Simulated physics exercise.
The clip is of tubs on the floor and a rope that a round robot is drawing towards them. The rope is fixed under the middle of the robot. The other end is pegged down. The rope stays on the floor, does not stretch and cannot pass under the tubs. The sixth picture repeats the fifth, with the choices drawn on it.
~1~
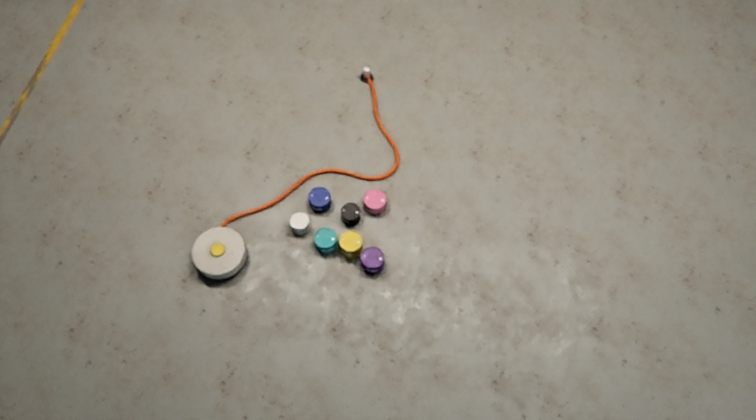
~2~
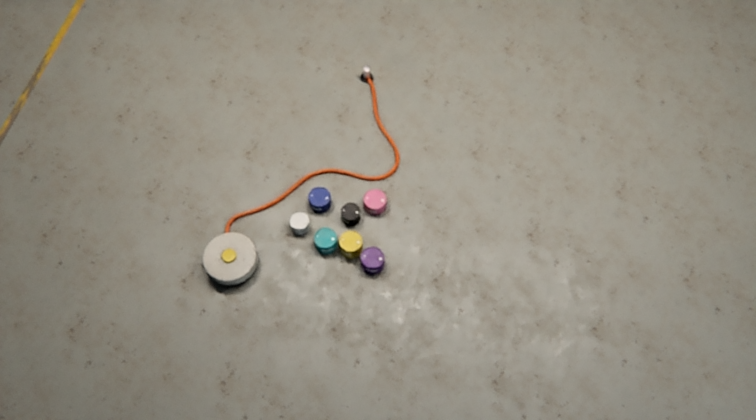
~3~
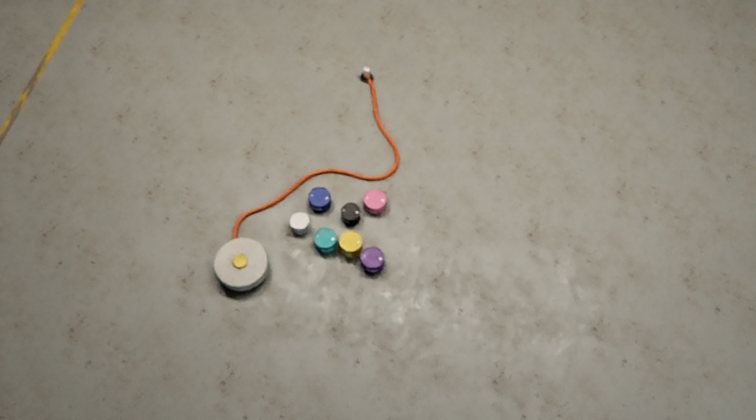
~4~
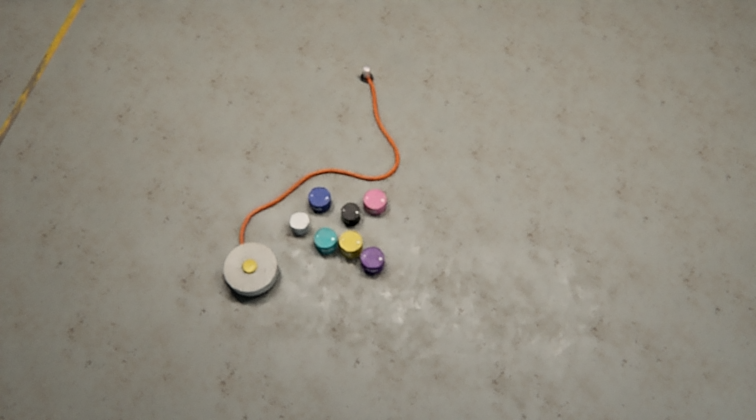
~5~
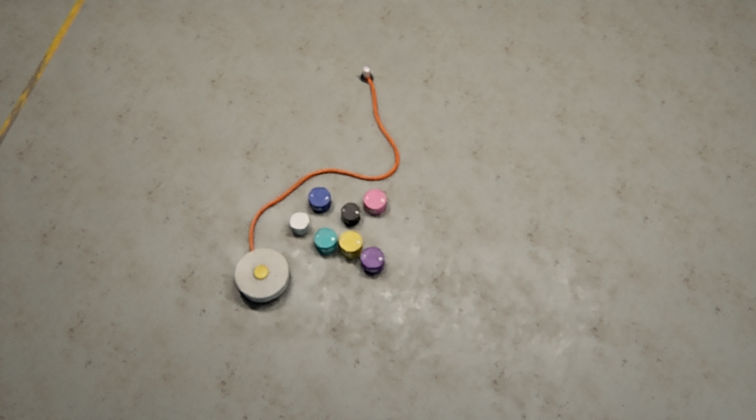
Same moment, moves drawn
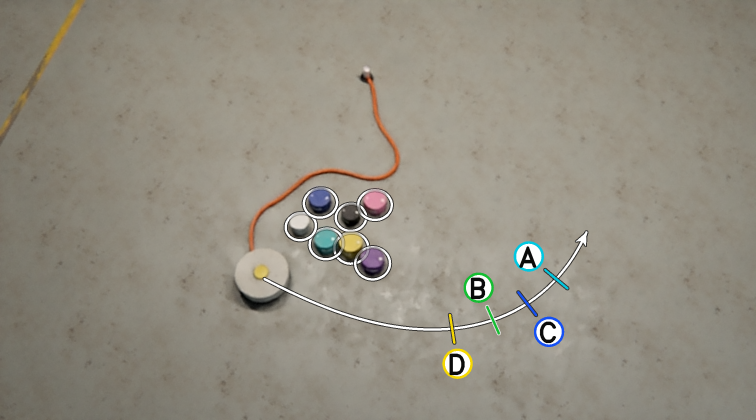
A round pale robot with a yellow centre creeps a short way right and slightly down a grey concrete floor, seen from high above by a still camera. Near it sit seven small tubs, blue, pink, black, white, teal, yellow and purple, with a yellow line at upper left. The orange rope, pegged at the top, shifts only at its robot end, while the tubs stay put.
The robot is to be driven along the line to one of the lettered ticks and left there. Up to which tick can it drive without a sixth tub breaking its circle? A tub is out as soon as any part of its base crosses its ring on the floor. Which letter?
Stop at D.
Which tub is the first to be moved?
The white tub.
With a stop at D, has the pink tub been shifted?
No.
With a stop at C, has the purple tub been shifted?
By then, yes.
On the copy, A at (556, 279); B at (493, 320); C at (527, 304); D at (452, 329); the route from (264, 279) via (448, 329) to (587, 232).
On D. First, robot (323, 303).
Then, robot (392, 323).
Finally, robot (453, 326); yellow tub (355, 246); turquoise tub (338, 234); white tub (328, 218); blue tub (327, 200); three over the rings.
By contrast, A has seven over the rings; B has seven over the rings; C has seven over the rings.
